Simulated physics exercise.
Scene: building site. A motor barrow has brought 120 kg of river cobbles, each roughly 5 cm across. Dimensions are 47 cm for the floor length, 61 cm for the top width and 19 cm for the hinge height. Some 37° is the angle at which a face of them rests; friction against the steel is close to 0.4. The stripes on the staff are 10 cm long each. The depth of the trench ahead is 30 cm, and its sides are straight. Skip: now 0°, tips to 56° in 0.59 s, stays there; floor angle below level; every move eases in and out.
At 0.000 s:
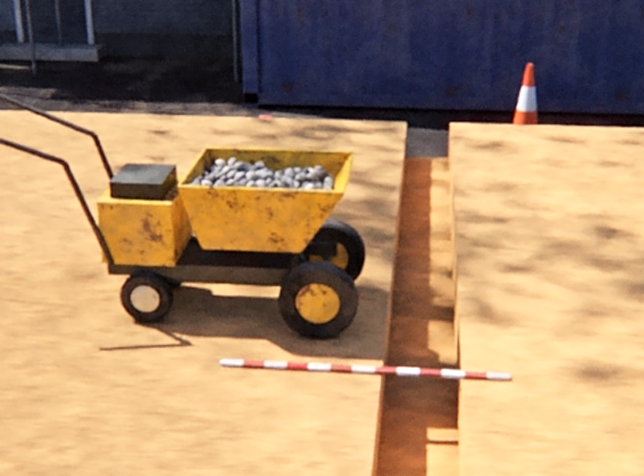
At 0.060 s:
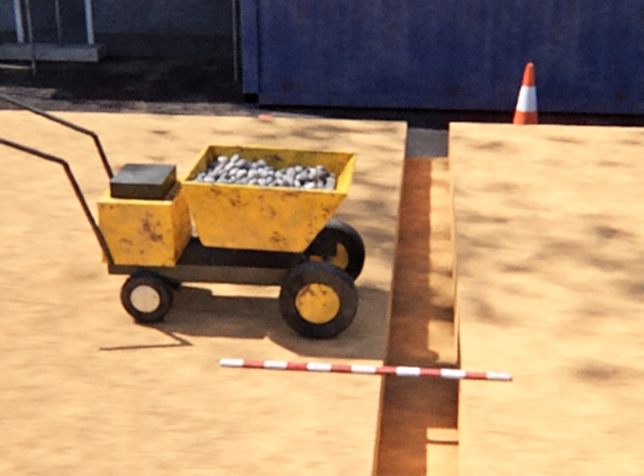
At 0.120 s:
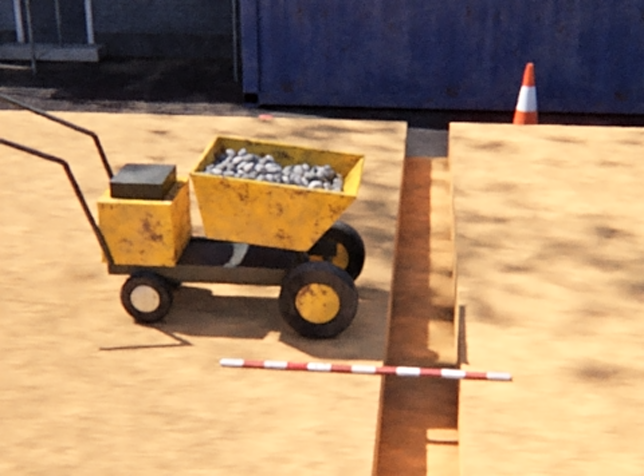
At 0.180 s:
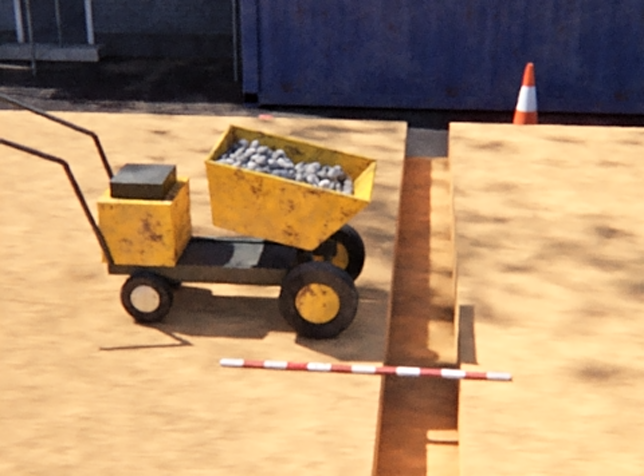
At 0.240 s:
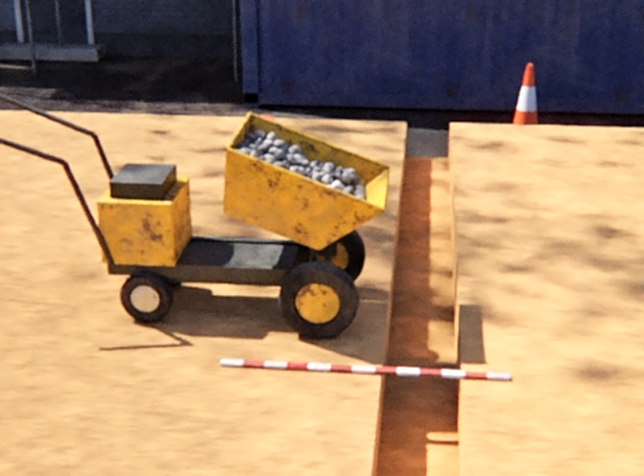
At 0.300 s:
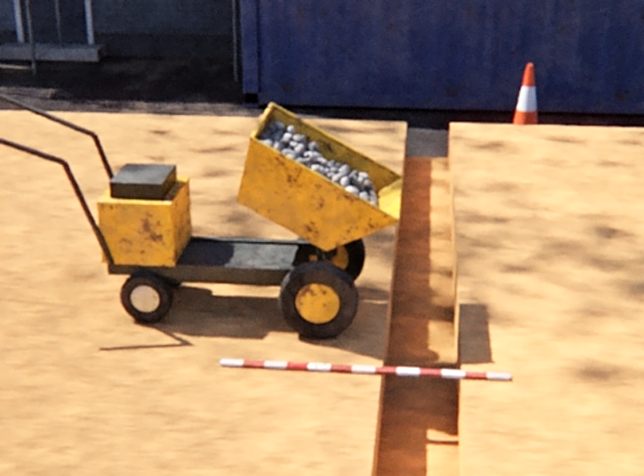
The yellow skip on a small motor barrow, heaped with grey cobbles, tilted slowly at first and then more steeply to the right, its back end rising while the wheels stayed still beside a narrow trench.
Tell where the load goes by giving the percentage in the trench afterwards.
About 10 per cent of the load is in the trench.
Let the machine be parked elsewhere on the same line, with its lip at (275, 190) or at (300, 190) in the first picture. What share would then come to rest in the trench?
40 % and 25 %.
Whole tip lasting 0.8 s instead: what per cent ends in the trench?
Close to 15 per cent then.
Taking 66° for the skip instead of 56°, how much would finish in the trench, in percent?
In that case near 25 per cent.
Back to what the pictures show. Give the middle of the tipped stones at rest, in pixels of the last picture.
Roughly at (504, 316).
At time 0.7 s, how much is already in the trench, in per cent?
Roughly 5 percent of the load.
After 0.4 s the floor is at 47°; 100 % in the skip; the foremost stones are at (400, 230).
After 0.7 s the floor is at 56°; 96 % in the skip, 4 % in the trench, 1 % past the trench; the foremost stones are at (467, 253).
After 1.0 s the floor is at 56°; 65 % in the skip, 5 % in the trench, 29 % past the trench; the foremost stones are at (586, 315).
After 3.0 s the floor is at 56°; 55 % in the skip, 10 % in the trench, 35 % past the trench; the foremost stones are past the picture's edge.
